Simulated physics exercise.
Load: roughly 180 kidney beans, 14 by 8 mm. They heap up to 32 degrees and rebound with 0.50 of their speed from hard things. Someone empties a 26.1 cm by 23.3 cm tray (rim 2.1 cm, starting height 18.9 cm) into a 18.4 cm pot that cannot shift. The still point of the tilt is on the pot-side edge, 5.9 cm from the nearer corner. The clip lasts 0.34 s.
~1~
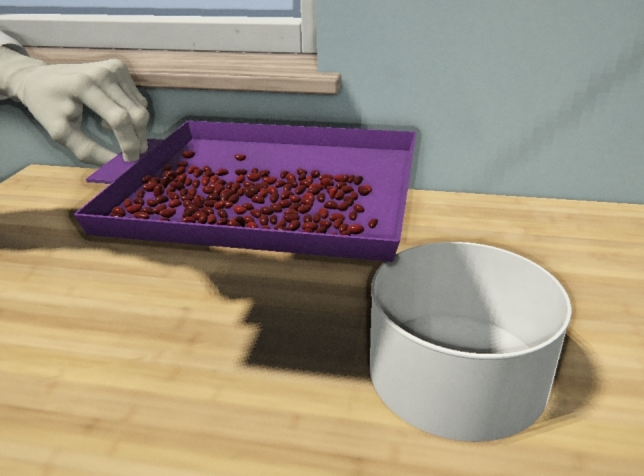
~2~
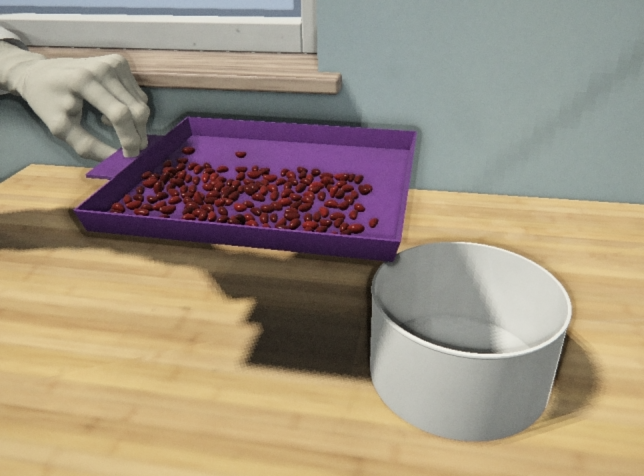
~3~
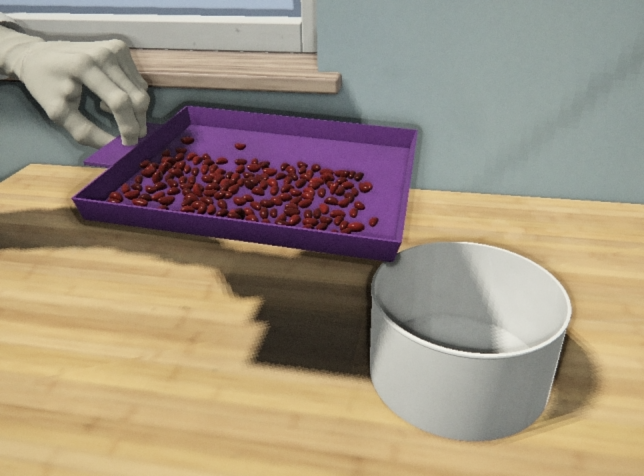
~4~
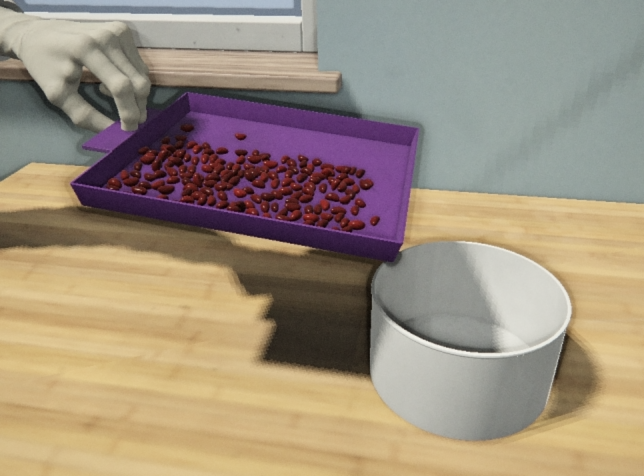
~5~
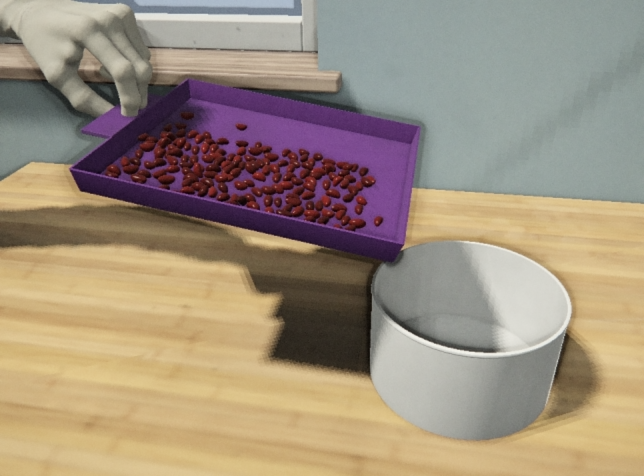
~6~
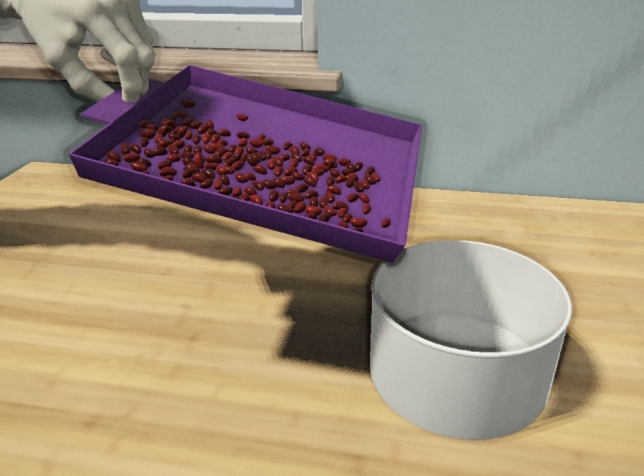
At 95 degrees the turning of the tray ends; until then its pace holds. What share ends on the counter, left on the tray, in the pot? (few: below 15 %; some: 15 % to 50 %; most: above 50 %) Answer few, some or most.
Counter: Some, tray: Few, pot: Most.
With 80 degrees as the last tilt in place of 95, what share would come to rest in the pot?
Then about 55 per cent.
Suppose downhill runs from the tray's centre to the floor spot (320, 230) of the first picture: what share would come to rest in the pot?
About 5 per cent.
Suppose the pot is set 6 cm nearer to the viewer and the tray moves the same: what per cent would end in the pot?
Then about 90 per cent.
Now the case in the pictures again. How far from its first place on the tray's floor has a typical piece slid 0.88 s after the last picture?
Roughly 10 cm.
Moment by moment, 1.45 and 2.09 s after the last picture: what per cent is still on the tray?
In turn: 95, 0.
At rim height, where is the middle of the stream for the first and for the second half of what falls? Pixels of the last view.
At about (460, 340), then at (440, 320).
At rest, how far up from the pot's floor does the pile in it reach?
About 1.5 cm.
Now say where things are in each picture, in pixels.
The first frame shows tray tilt 0 degrees, front corners at (82, 212) and (394, 237); middle of the pieces at (249, 193); pot at (468, 291).
The second frame shows tray tilt 1 degrees, front corners at (82, 208) and (394, 237); middle of the pieces at (249, 191).
The third frame shows tray tilt 3 degrees, front corners at (80, 196) and (395, 238), lowest corner right front; middle of the pieces at (249, 184).
The fourth frame shows tray tilt 6 degrees, front corners at (79, 182) and (397, 239), lowest corner right front; middle of the pieces at (249, 176).
The fifth frame shows tray tilt 9 degrees, front corners at (78, 167) and (398, 239), lowest corner right front; middle of the pieces at (250, 168).
The sixth frame shows tray tilt 13 degrees, front corners at (78, 153) and (399, 240), lowest corner right front; middle of the pieces at (251, 161); pot at (468, 289).
Then, 0.88 s after the last picture, tilt 51 degrees; the tray holds 100 %, the pot 0 %.
Then, 1.45 s after the last picture, tilt 76 degrees; the tray holds 95 %, the pot 5 %.
Then, 2.09 s after the last picture, tilt 95 degrees; the tray holds 0 %, the pot 70 %.
In the end, counter 25 %, tray 0 %, pot 75 %.
